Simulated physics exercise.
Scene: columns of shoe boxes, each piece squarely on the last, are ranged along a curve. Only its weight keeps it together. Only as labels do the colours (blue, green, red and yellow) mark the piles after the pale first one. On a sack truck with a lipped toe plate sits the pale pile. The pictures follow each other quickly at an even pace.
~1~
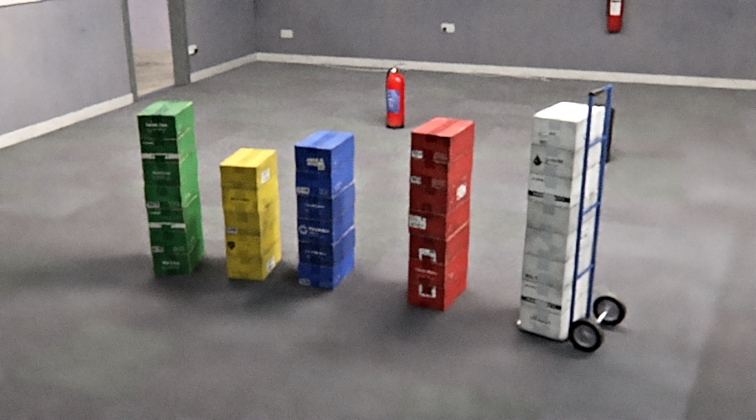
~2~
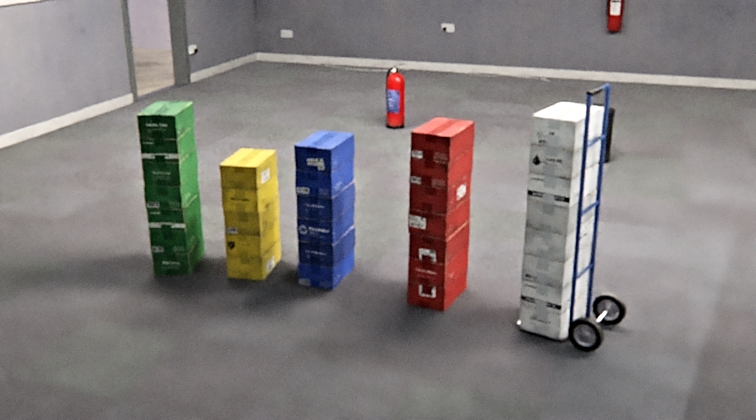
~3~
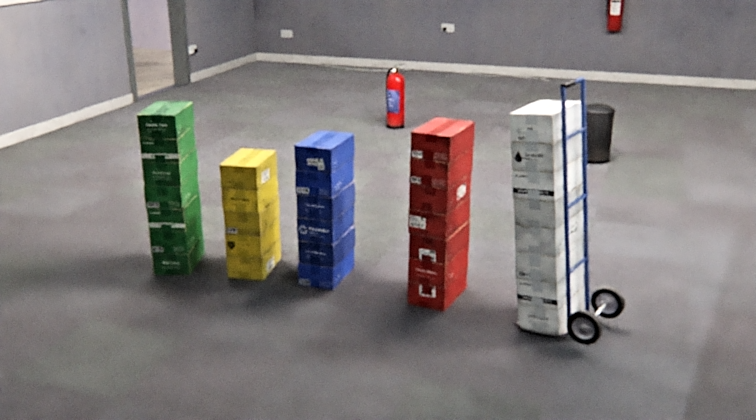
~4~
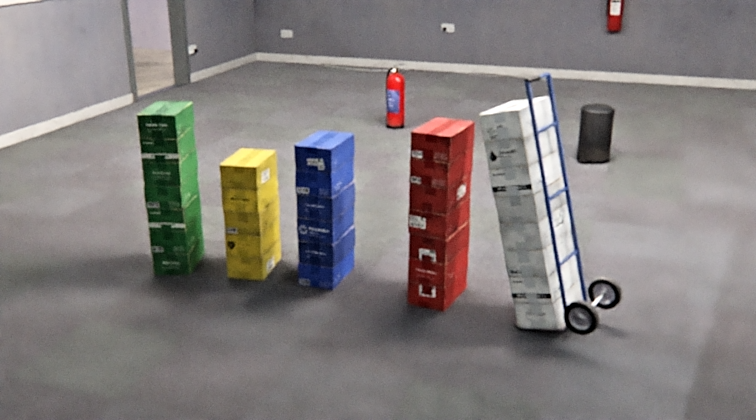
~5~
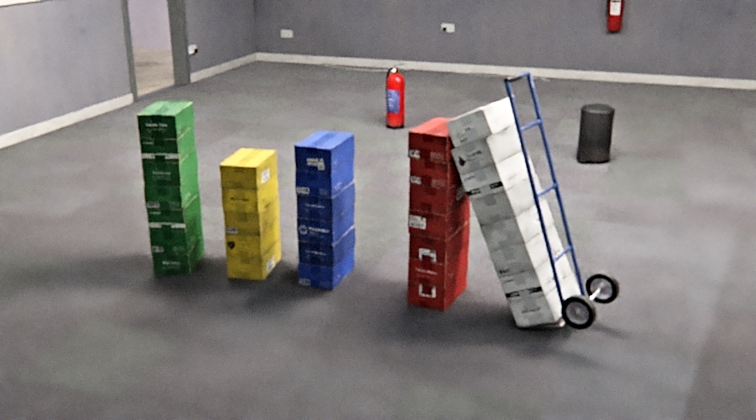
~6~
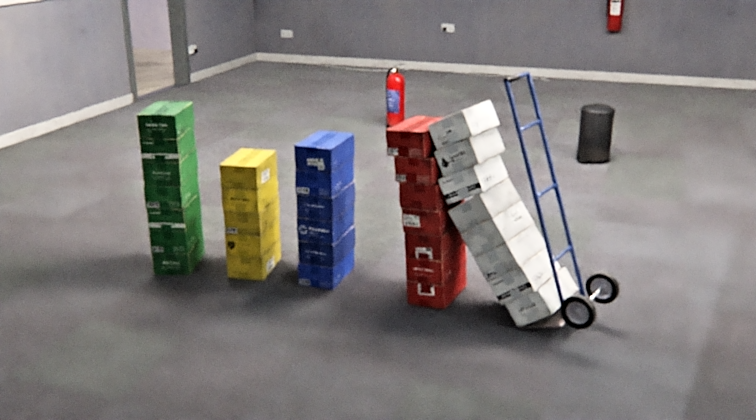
A white stack of boxes on a blue hand truck tilts left and pushes the red stack.
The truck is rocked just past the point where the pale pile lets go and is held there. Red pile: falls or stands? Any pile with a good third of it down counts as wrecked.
Falls.
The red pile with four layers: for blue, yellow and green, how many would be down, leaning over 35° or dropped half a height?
When it all settles, blue has 0 down, yellow has 0, and green has 0.
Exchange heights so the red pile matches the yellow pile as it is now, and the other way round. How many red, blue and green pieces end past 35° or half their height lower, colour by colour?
Pieces down at the end - red: 3, blue: 0, green: 0.
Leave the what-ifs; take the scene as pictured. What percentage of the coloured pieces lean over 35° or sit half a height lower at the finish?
Roughly 95 percent of the pieces.
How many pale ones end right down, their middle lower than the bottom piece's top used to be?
I make it 5 all told.
Soon, 8 of the pale pile down; none of the 7 red boxes down (0 of 25 in all colours); top red box tipped clearly.
A while on, 8 of the pale pile down; 7 of the 7 red boxes down (7 of 25 in all colours); top red box tipped well over, about its own height lower; top blue box tipped a little.
Towards the end, 8 of the pale pile down; 7 of the 7 red boxes down (12 of 25 in all colours); top red box tipped a little, some three heights lower; top yellow box tipped clearly.
Then, 8 of the pale pile down; 7 of the 7 red boxes down (24 of 25 in all colours); top red box tipped clearly, some three heights lower; top green box tipped steeply, some four heights lower.
Finally, 8 of the pale pile down; 7 of the 7 red boxes down (24 of 25 in all colours); top red box tipped clearly, some four heights lower; top green box upside down. Seen by the last camera, middles, top red box near (260, 197).
